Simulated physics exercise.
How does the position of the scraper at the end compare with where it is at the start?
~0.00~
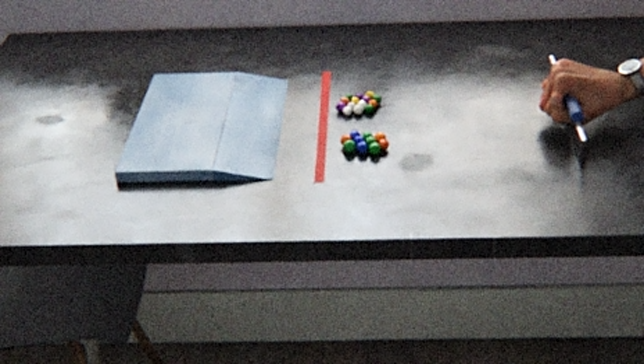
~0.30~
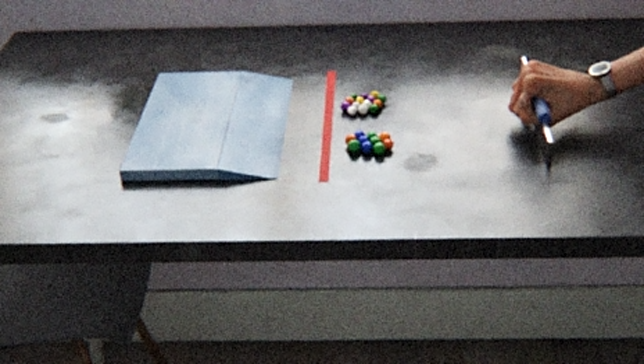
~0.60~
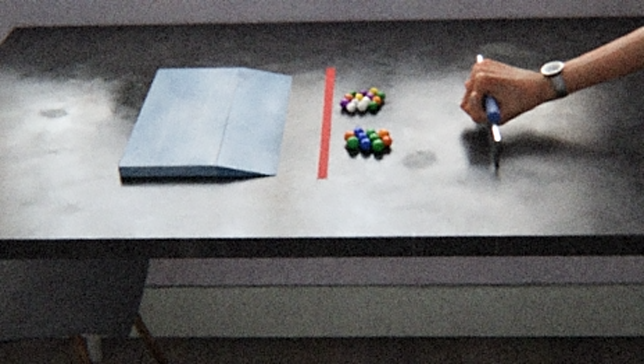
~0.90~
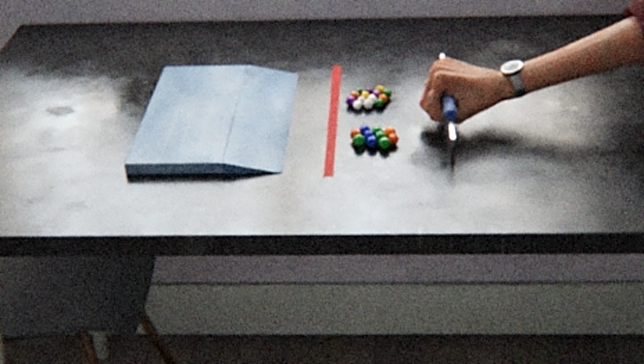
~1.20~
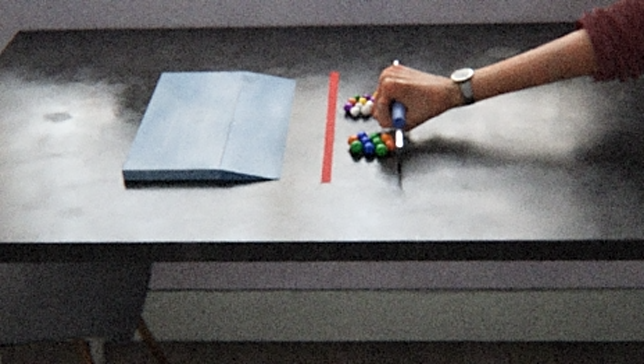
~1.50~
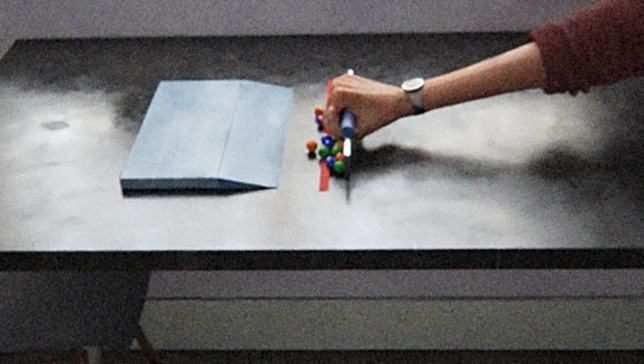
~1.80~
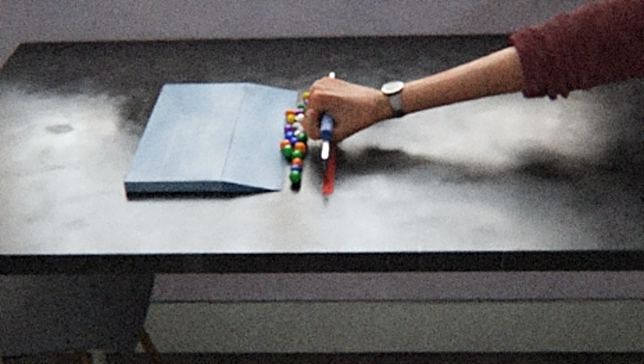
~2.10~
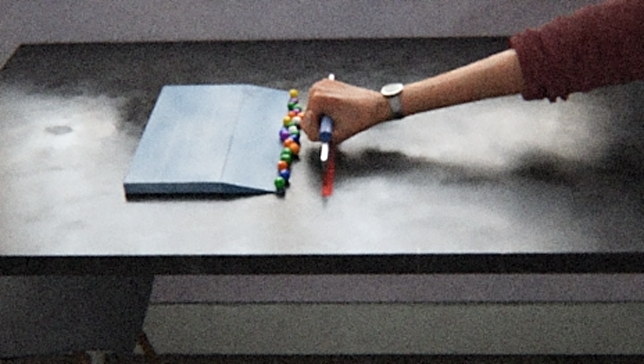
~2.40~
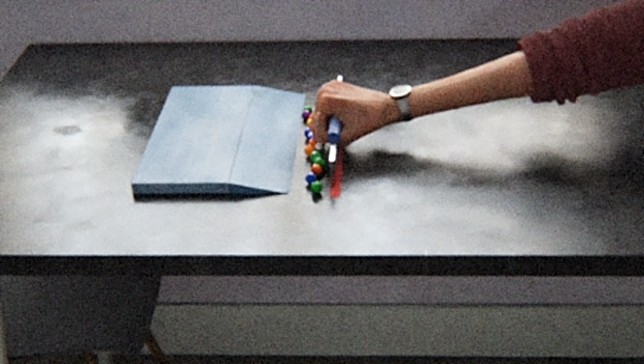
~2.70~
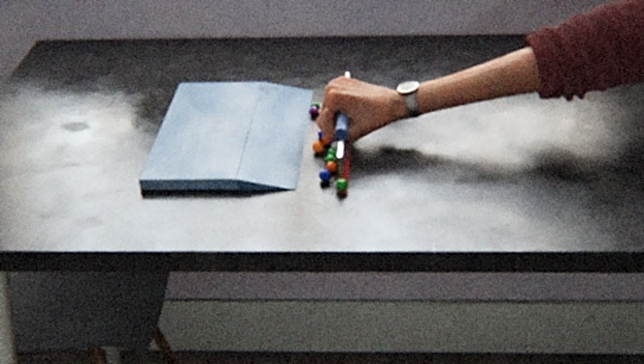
At the start the scraper is far off to the right of the balls and the red tape. By the end it is well to the left of there, standing at the red tape near the ramp.
